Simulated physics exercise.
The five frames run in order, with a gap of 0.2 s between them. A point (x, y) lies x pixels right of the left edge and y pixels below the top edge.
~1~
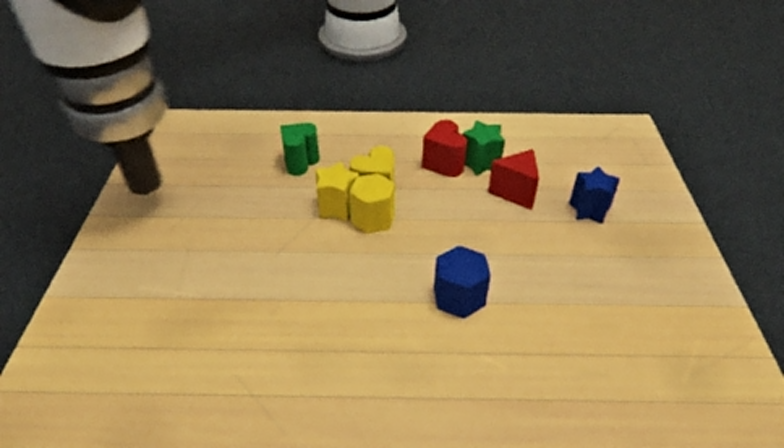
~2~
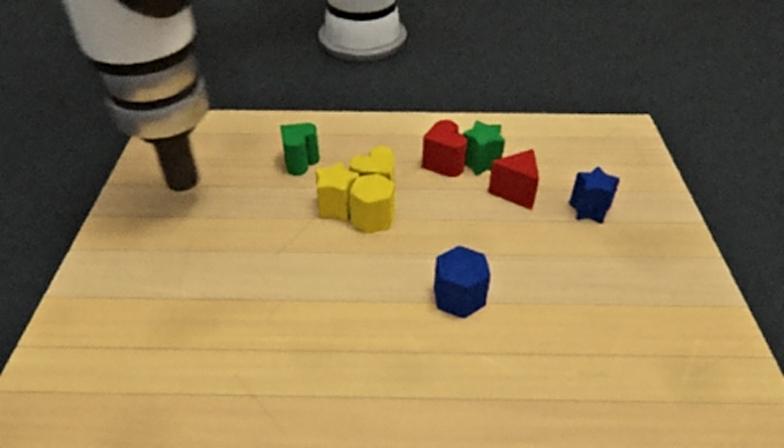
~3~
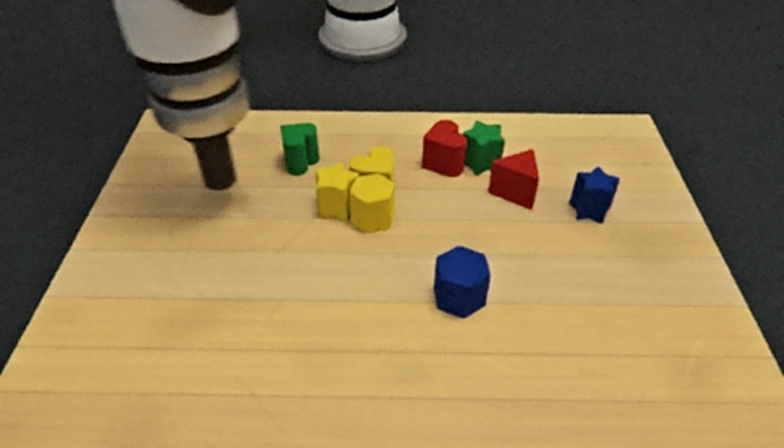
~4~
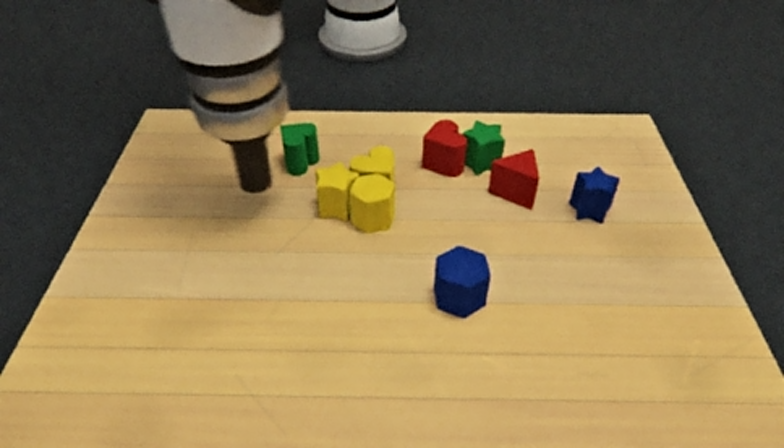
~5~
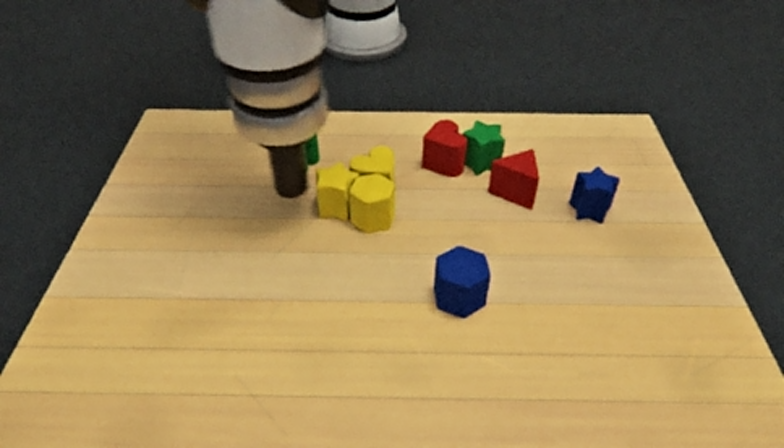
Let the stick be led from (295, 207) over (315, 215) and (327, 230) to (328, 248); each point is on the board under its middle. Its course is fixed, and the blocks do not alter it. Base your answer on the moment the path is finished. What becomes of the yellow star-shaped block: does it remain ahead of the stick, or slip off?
By then it is beside or behind the stick.
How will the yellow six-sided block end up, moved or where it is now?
That block moves.
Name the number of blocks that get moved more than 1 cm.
A pair of blocks is moved.
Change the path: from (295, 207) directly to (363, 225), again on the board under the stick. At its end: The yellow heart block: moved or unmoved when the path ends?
It is shoved along.
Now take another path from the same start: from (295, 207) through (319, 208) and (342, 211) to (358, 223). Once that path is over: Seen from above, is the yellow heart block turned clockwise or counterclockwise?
Looking down, it rotates anti-clockwise.
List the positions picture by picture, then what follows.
In the first picture, stick tip at (146, 186); block tops, yellow star-shaped block at (335, 176); yellow six-sided block at (372, 187); yellow heart block at (375, 160).
In the second picture, stick at (184, 182); blocks unchanged.
In the third picture, stick at (221, 182); blocks unchanged.
In the fourth picture, stick at (257, 184); blocks unchanged.
In the fifth picture, stick at (292, 189); yellow star-shaped block at (335, 176); yellow six-sided block at (372, 187); yellow heart block at (375, 160).
The first path, step by step. Halfway along, stick at (321, 205); yellow star-shaped block at (351, 180), turned 20° anticlockwise; yellow six-sided block at (391, 188).
At the end, stick at (326, 230); yellow star-shaped block at (351, 181), turned 30° anticlockwise; yellow six-sided block at (393, 188); yellow heart block in place.
